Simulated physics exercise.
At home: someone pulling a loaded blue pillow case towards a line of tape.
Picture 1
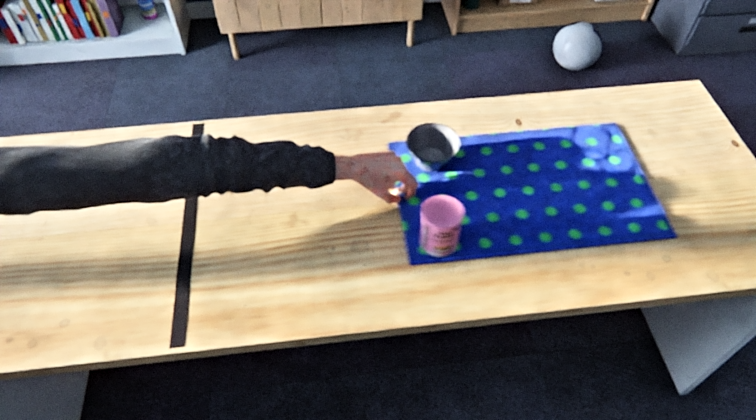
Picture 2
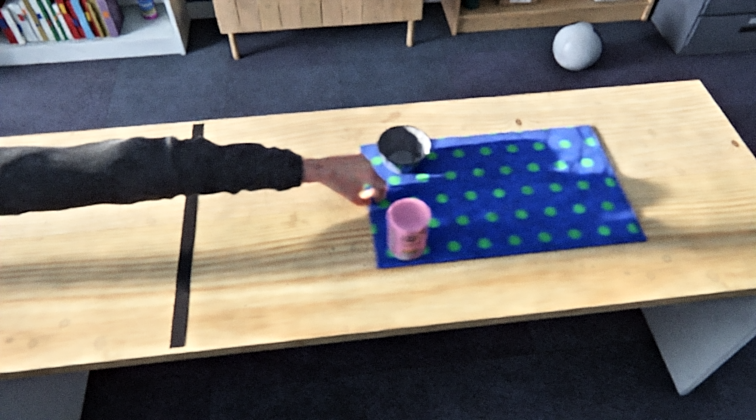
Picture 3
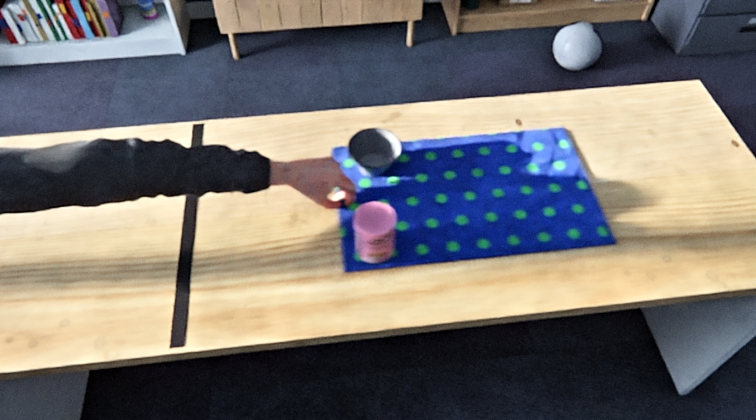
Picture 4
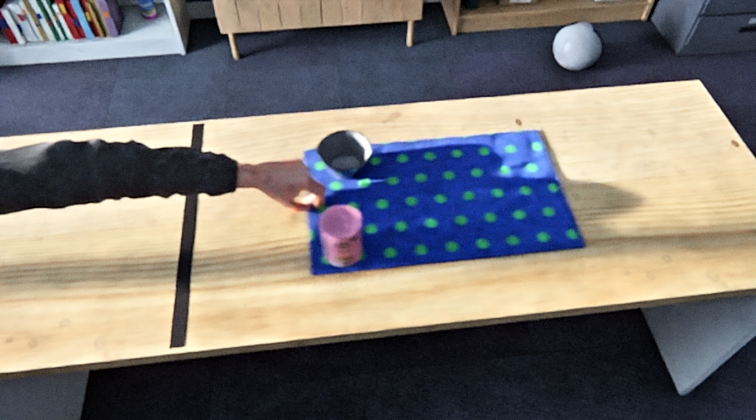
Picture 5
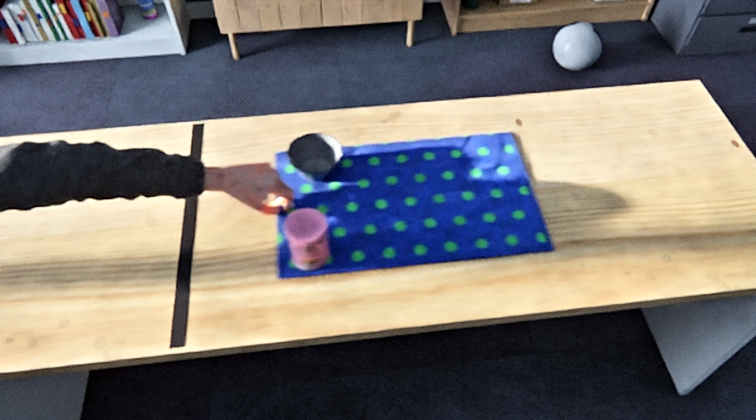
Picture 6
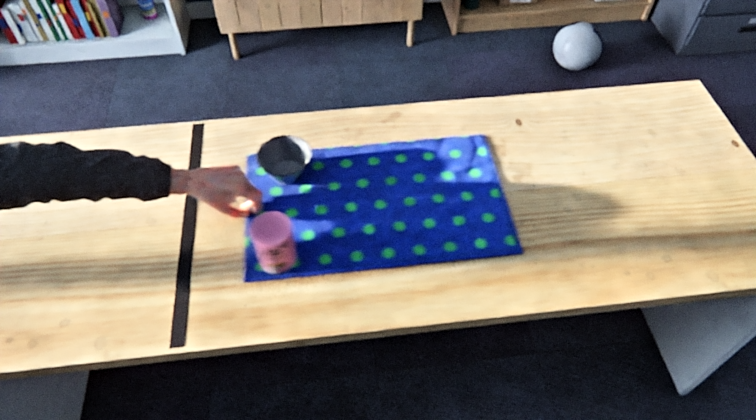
A hand drags a blue dotted cloth carrying a bowl and pink tin leftward.
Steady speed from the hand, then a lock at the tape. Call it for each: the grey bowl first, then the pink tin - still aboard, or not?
My call: The grey bowl not aboard; the pink tin not aboard.
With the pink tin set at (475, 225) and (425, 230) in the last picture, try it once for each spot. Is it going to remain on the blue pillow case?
Results in order: It sits tight, then it sits tight.
Then, 0.05 s past the final frame, hem short of the tape; grey bowl on the cloth near (255, 167); pink tin on the cloth near (240, 247).
Then, 0.16 s past the final frame, hem at the tape; grey bowl on the cloth near (197, 172); pink tin ahead of the hem near (172, 254).
When it is over, hem at the tape; grey bowl ahead of the hem near (157, 177); pink tin knocked over near (120, 257). The grey bowl leaves the cloth and the pink tin shoots off the front.
